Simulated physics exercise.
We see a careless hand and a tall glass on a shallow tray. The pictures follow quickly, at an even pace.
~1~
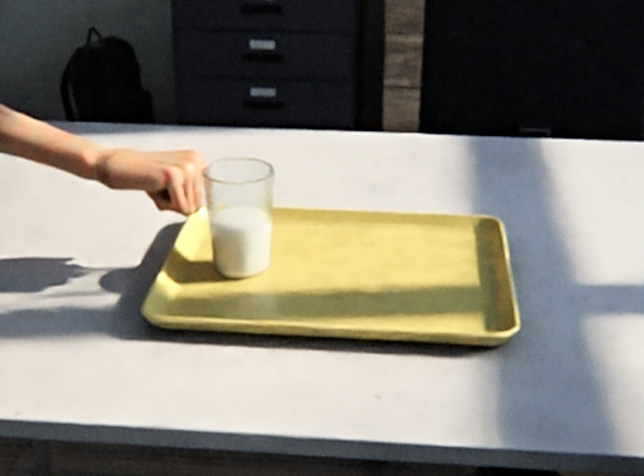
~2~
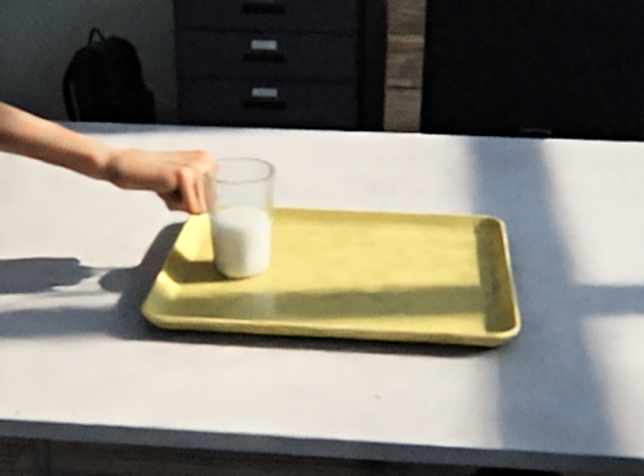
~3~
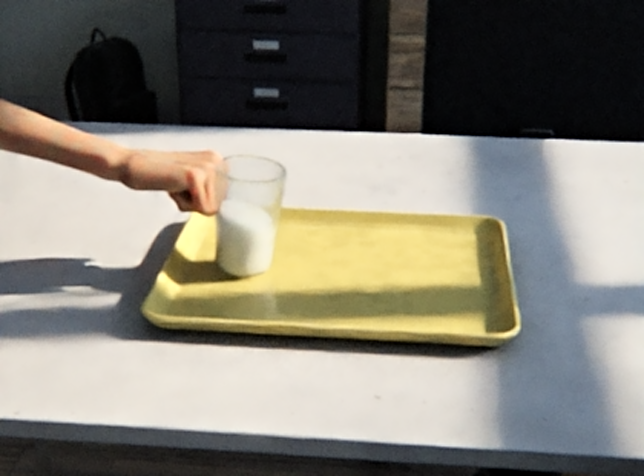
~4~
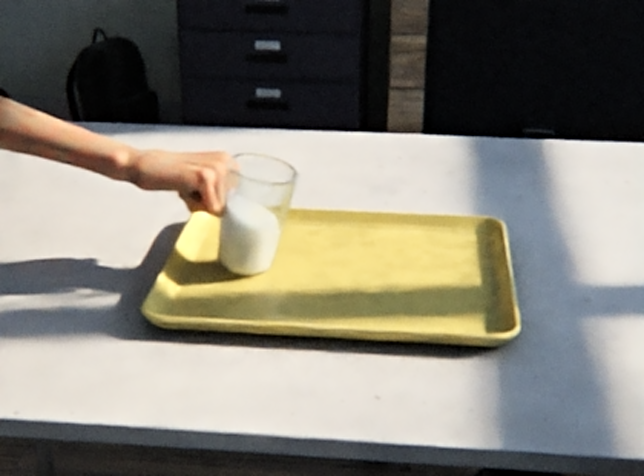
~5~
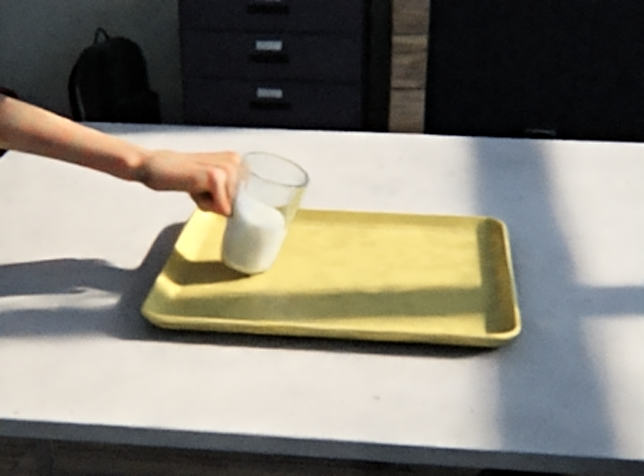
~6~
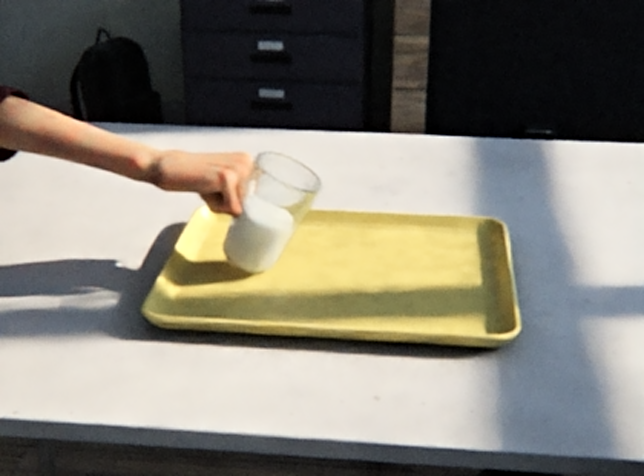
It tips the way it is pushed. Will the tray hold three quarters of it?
In the end more than a quarter leaves the tray.
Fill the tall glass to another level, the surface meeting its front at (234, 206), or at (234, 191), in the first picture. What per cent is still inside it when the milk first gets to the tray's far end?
In turn 55 and 55 in a hundred.
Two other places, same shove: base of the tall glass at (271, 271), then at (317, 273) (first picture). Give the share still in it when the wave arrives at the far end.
Near 70 % and 80 %.
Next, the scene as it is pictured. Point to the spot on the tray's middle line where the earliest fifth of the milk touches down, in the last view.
Near (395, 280).
A moment on, the tall glass is falling and 100 per cent is in the glass, 0 on the tray and 0 above or beyond its rim.
Next, the tall glass lies on its side and 74 per cent is in the glass, 9 on the tray and 17 above or beyond its rim.
Then the tall glass lies on its side and 36 per cent is in the glass, 51 on the tray and 14 above or beyond its rim.
Later the tall glass lies on its side and 18 per cent is in the glass, 47 on the tray and 35 above or beyond its rim.
Finally, 65 per cent is held by tray and glass, 35 is off the tray.
